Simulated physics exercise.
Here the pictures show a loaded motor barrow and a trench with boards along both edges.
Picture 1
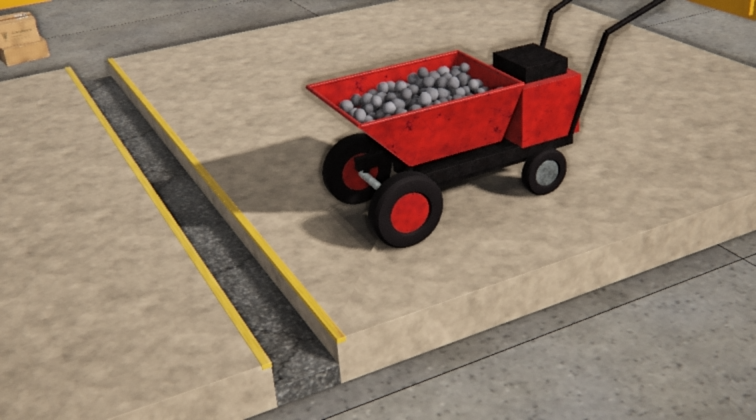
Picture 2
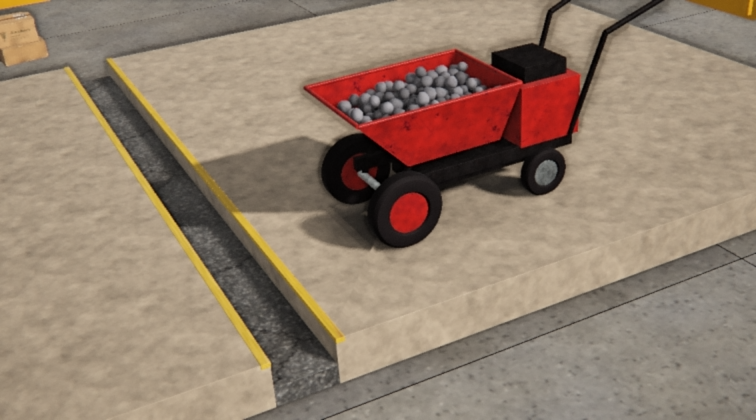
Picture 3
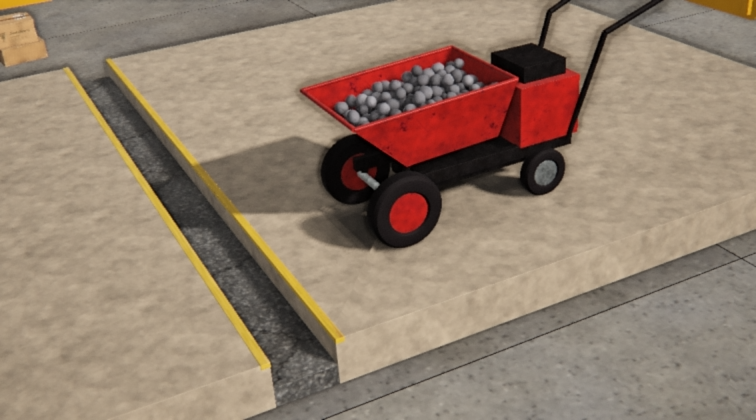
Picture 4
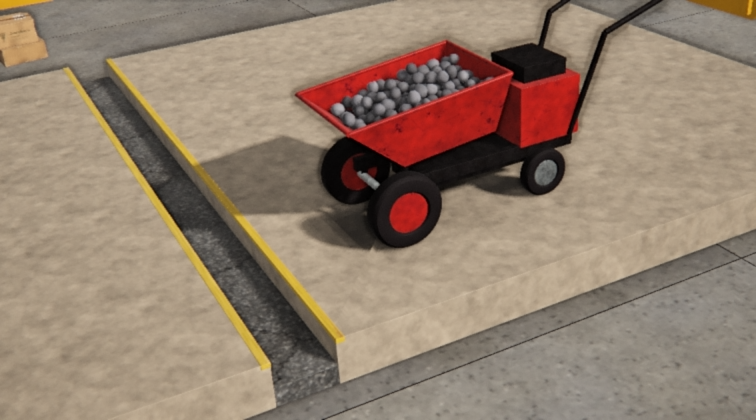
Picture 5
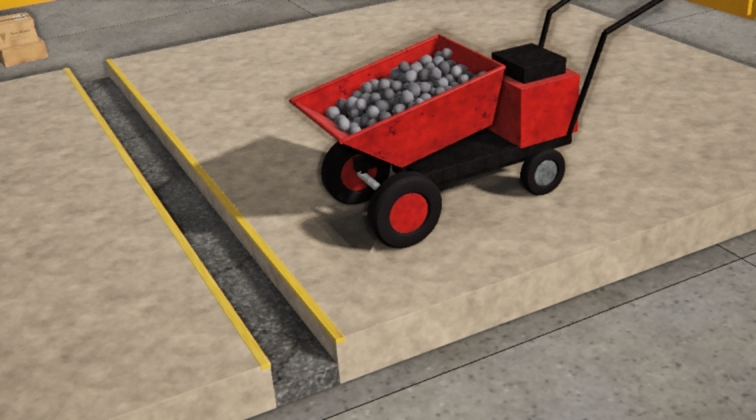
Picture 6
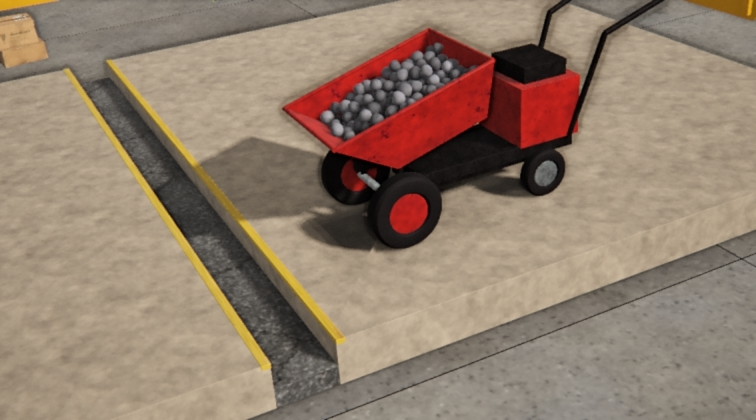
Red motor barrow loaded with round grey cobbles standing beside a yellow-edged trench, its skip slowly tilting forward to the left.
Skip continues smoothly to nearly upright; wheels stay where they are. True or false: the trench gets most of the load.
True.
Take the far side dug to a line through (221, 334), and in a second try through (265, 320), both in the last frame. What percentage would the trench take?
Estimated share: Try 1 approx. 80 in a hundred, try 2 approx. 50 in a hundred.
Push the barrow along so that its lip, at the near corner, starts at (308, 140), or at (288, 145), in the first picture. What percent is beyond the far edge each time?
Trial 1 around 50 %, trial 2 around 80 %.
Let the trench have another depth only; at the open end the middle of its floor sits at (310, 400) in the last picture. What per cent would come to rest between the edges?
The share comes out near 90 percent.
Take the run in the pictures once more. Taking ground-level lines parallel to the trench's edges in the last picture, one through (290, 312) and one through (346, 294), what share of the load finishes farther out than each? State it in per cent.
Roughly 60 per cent, then roughly 90 per cent.
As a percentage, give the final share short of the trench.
About 5 %.
Soon after the last picture, skip tipped steeply; all in the skip.
A little later, skip tipped right over; about two thirds in the skip; a stray few short of the trench; about a quarter in or heaped over the trench; a stray few falling.
Later still, skip tipped right over; about a quarter in the skip; a small part short of the trench; about two thirds in or heaped over the trench; a small part beyond it.
By the end, skip tipped right over; a small part in the skip; a small part short of the trench; about two thirds in or heaped over the trench; a small part beyond it.
